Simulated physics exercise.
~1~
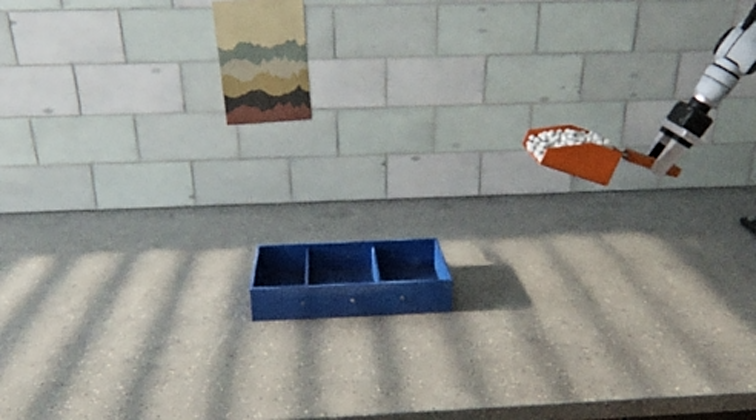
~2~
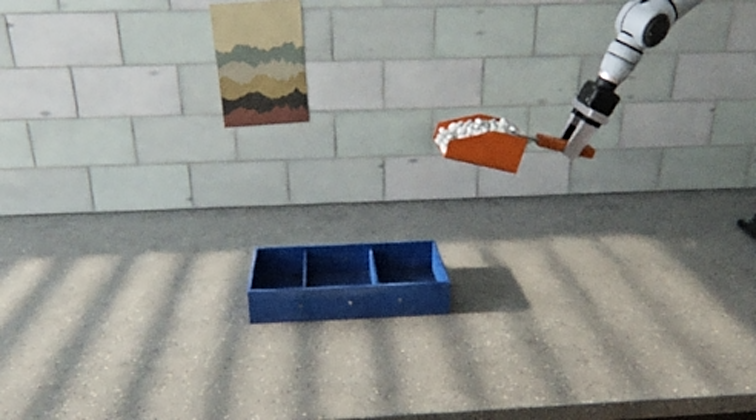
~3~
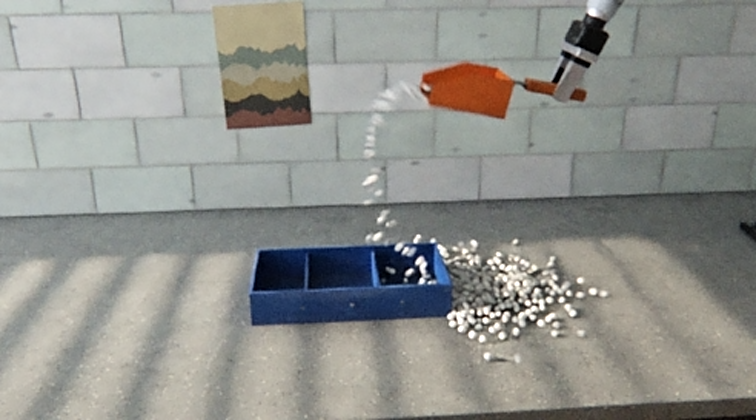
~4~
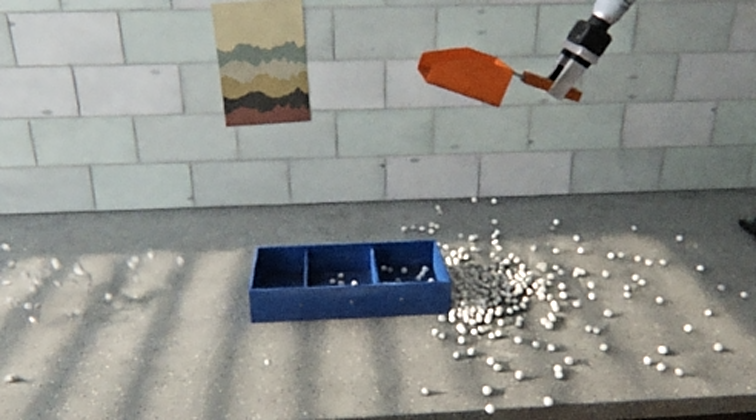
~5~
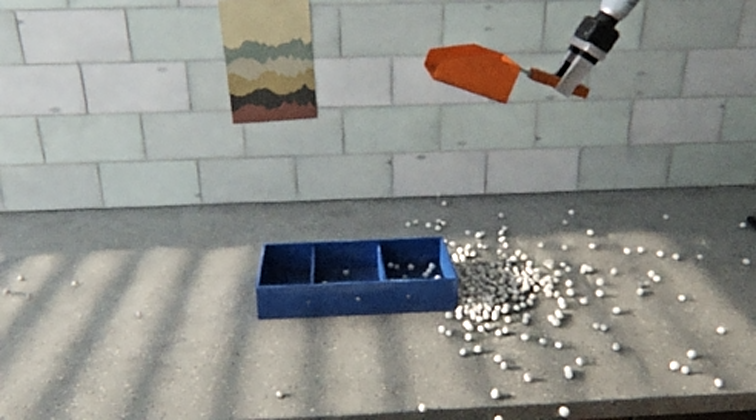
An orange scoop full of white beads, held by a robot arm, moved left toward a blue divided tray, then rose and tipped, spilling most of them on the table to the tray's right, with only a few landing inside.
